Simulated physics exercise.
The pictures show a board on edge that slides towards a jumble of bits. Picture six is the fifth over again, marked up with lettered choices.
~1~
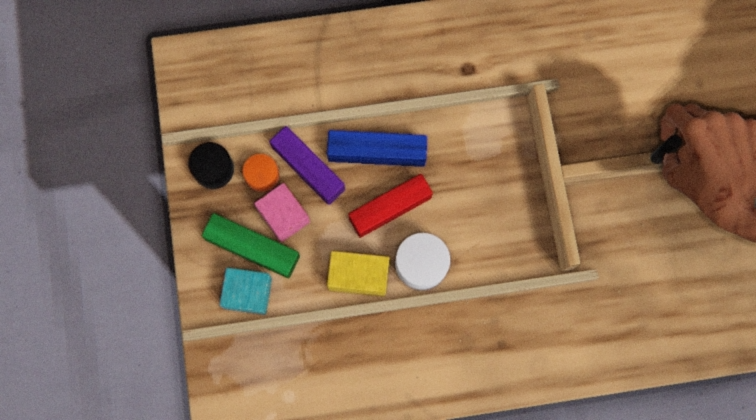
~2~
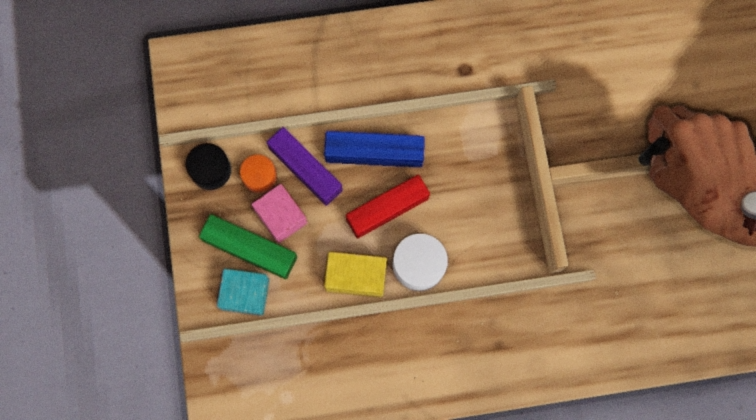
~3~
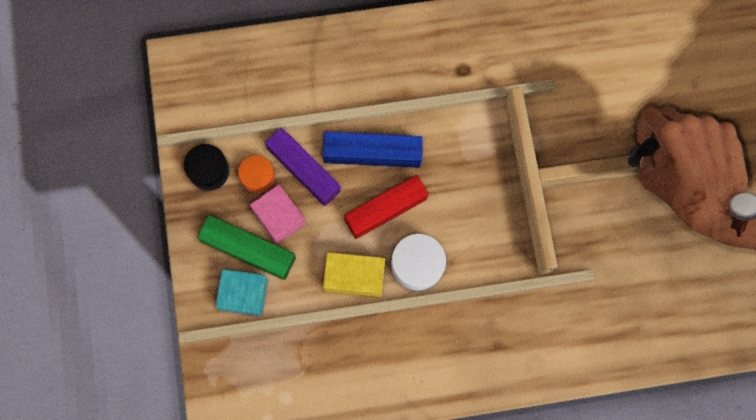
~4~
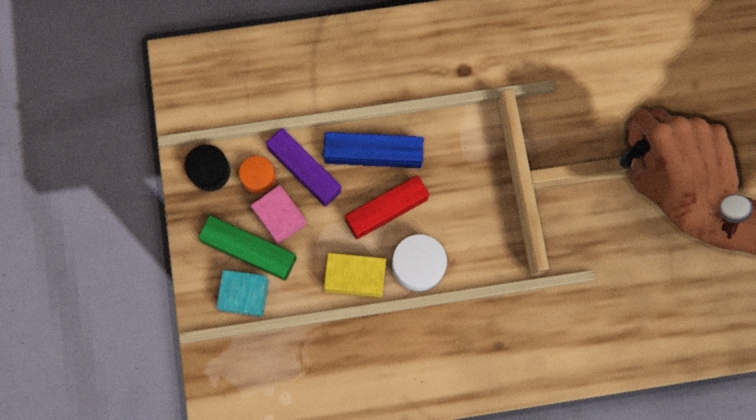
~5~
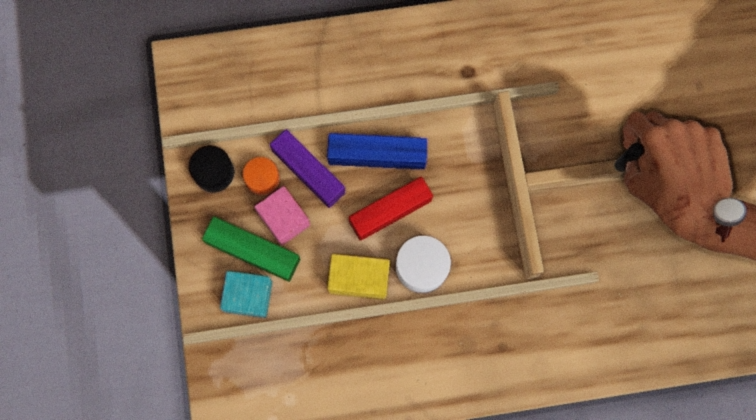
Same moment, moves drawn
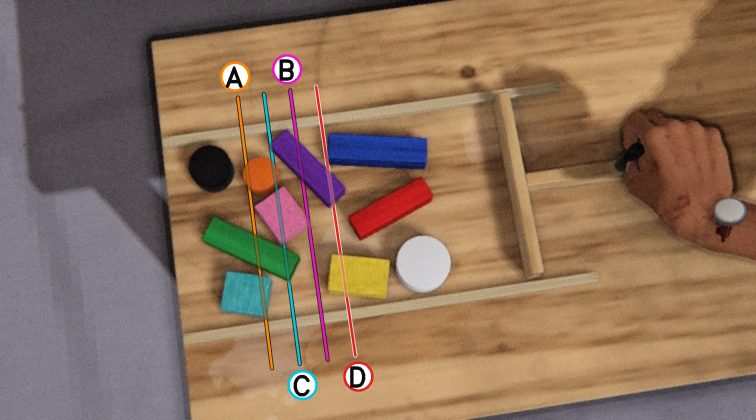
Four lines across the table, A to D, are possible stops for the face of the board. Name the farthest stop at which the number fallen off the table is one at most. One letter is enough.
At B, and not beyond.
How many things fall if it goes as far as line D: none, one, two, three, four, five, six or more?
By then, none.
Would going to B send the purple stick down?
No.
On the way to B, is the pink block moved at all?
By then, yes.
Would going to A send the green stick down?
Yes.
On the marked copy, A at (254, 229); B at (308, 221); C at (281, 225); D at (335, 217).
Taking B. A third of the way, board (445, 191); black tin (212, 170); turquoise block (247, 295).
Two thirds of the way, board (370, 202); turquoise block (239, 296); green stick (243, 244).
When it is over, board (311, 211); turquoise block (184, 309); black tin (182, 180); none fallen.
As for the rest, A drops four; C drops three; D is within the limit but short.
